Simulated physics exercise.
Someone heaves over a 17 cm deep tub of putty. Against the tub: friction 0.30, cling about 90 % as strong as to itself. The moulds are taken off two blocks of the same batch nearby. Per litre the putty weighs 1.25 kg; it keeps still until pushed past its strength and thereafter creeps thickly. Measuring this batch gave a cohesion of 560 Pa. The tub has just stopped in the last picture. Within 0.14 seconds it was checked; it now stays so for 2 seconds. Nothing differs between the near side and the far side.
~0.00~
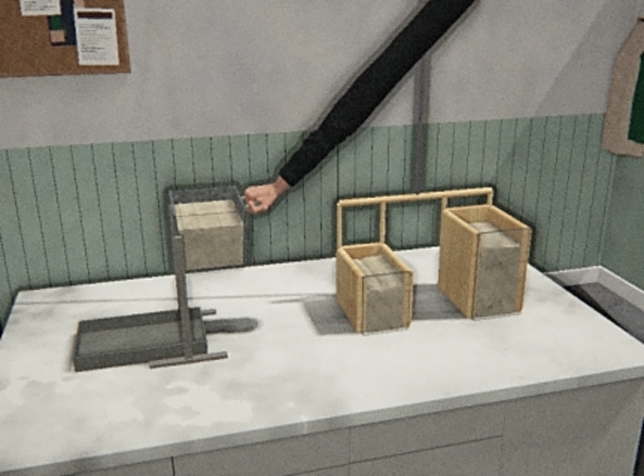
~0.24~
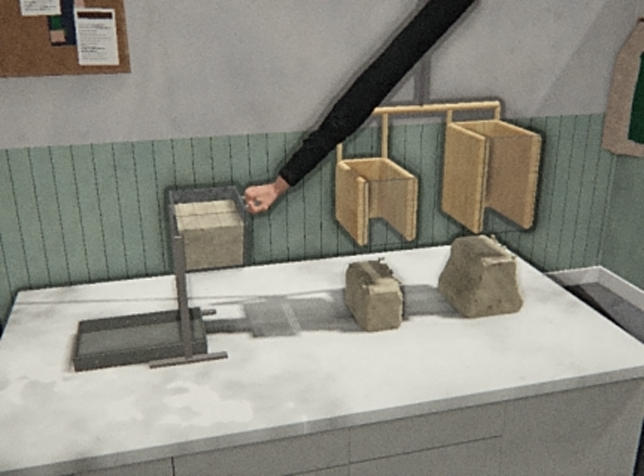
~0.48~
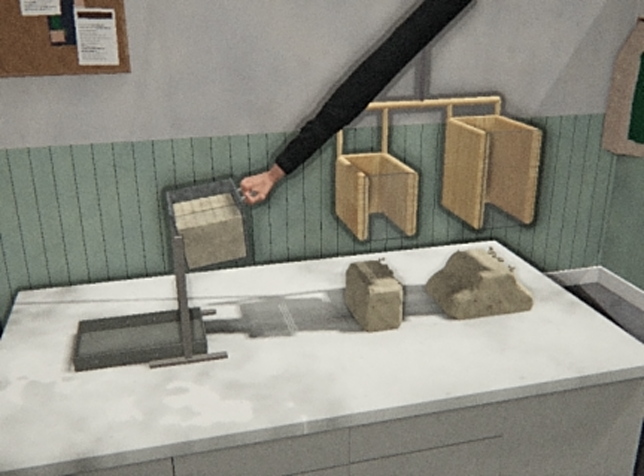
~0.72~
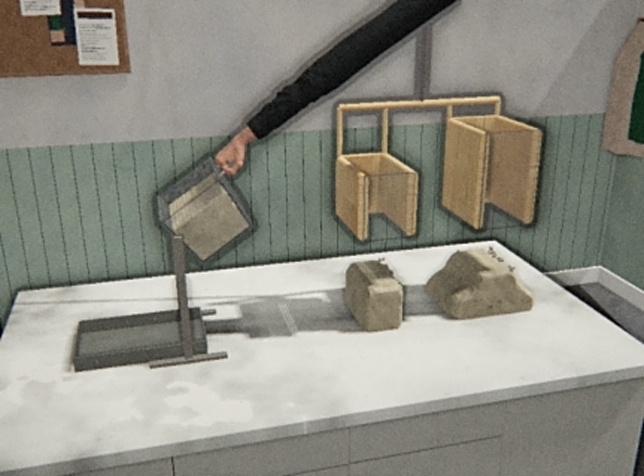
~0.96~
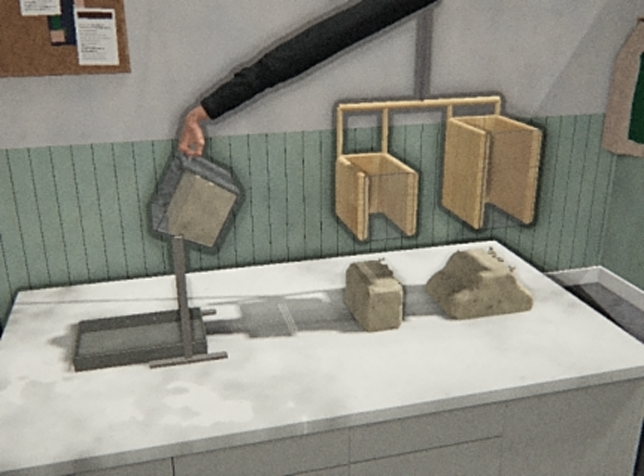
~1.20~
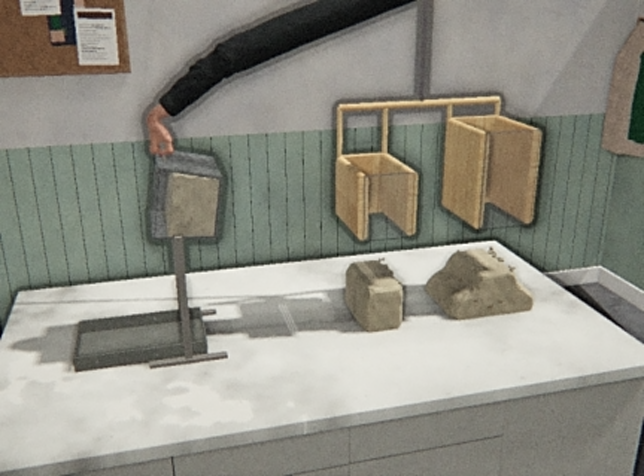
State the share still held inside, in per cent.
Roughly 100 per cent is still held inside.
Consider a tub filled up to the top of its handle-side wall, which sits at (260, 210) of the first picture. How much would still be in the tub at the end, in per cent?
Around 100 percent would still be in the tub at the end.
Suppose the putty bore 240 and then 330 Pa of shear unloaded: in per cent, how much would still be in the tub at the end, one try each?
First try roughly 55 per cent, second try roughly 70 per cent.
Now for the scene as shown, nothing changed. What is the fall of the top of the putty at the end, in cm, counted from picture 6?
0 cm.
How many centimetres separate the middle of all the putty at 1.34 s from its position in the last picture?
Around 0 cm.
After 1.34 s, the tub is at 81 degrees and holds 100 %.
After 1.51 s, the tub is at 81 degrees and holds 100 %.
After 1.68 s, the tub is at 81 degrees and holds 100 %.
After 1.85 s, the tub is at 81 degrees and holds 100 %.
After 3.20 s, the tub is at 81 degrees and holds 100 %.
